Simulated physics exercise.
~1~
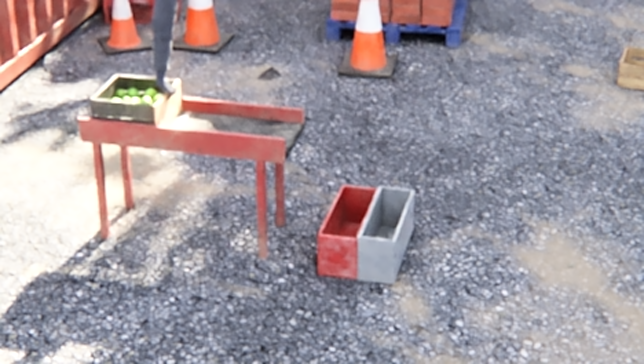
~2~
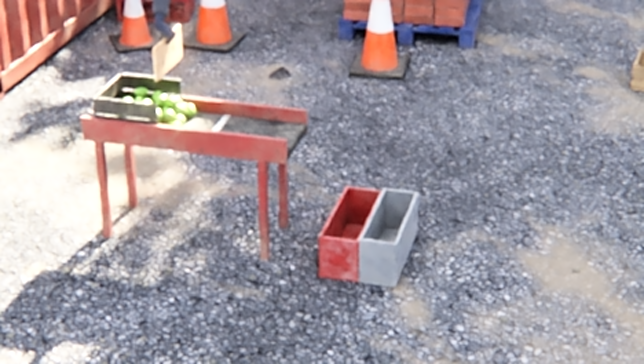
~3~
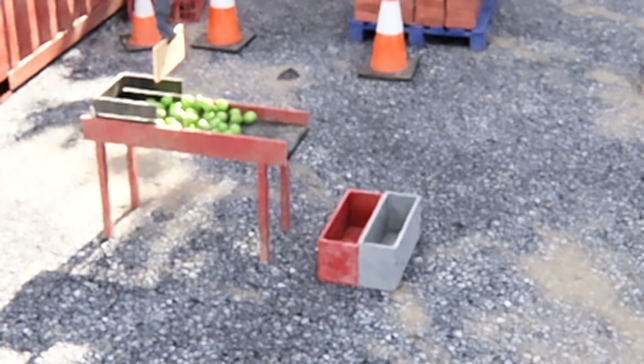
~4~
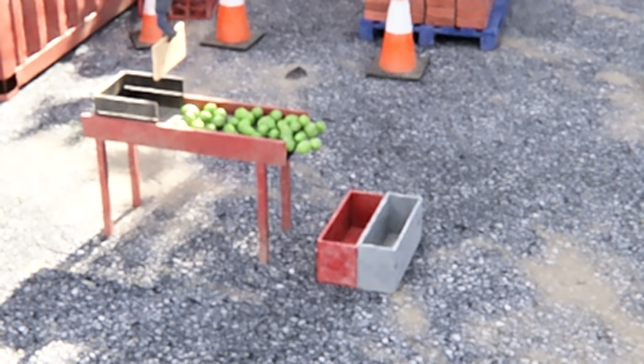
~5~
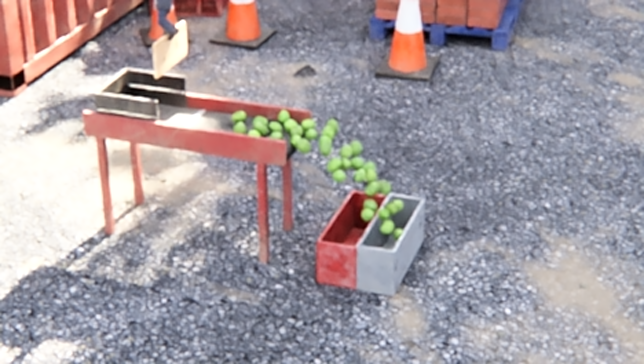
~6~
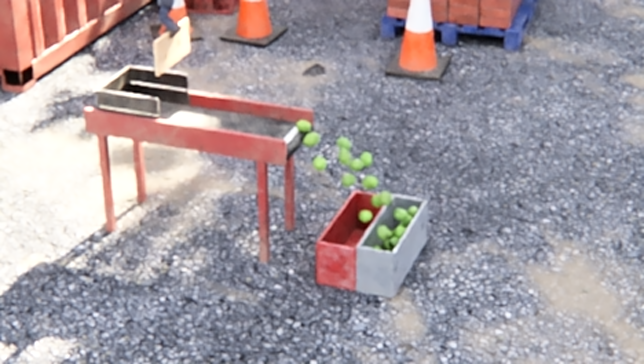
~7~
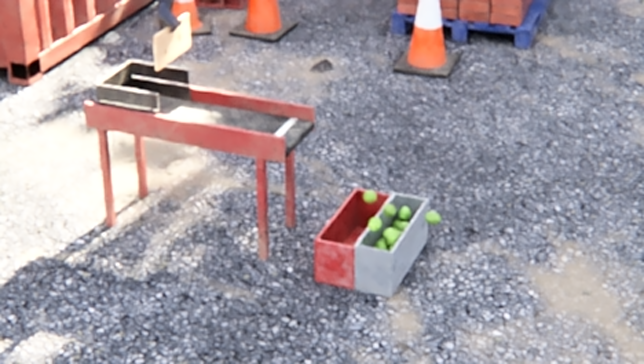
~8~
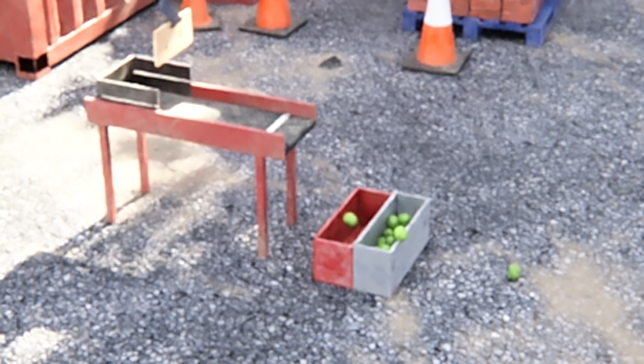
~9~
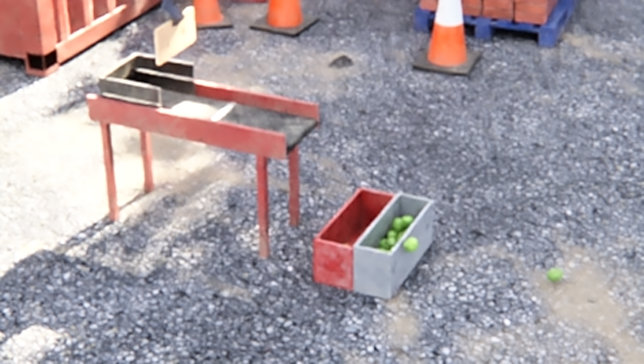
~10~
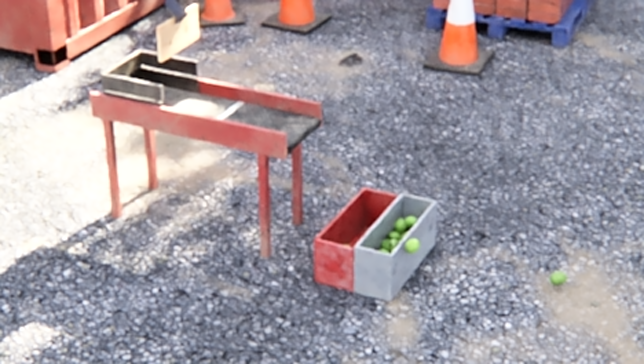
In a gravel yard, limes ride off a raised belt and mostly land in the grey tub.
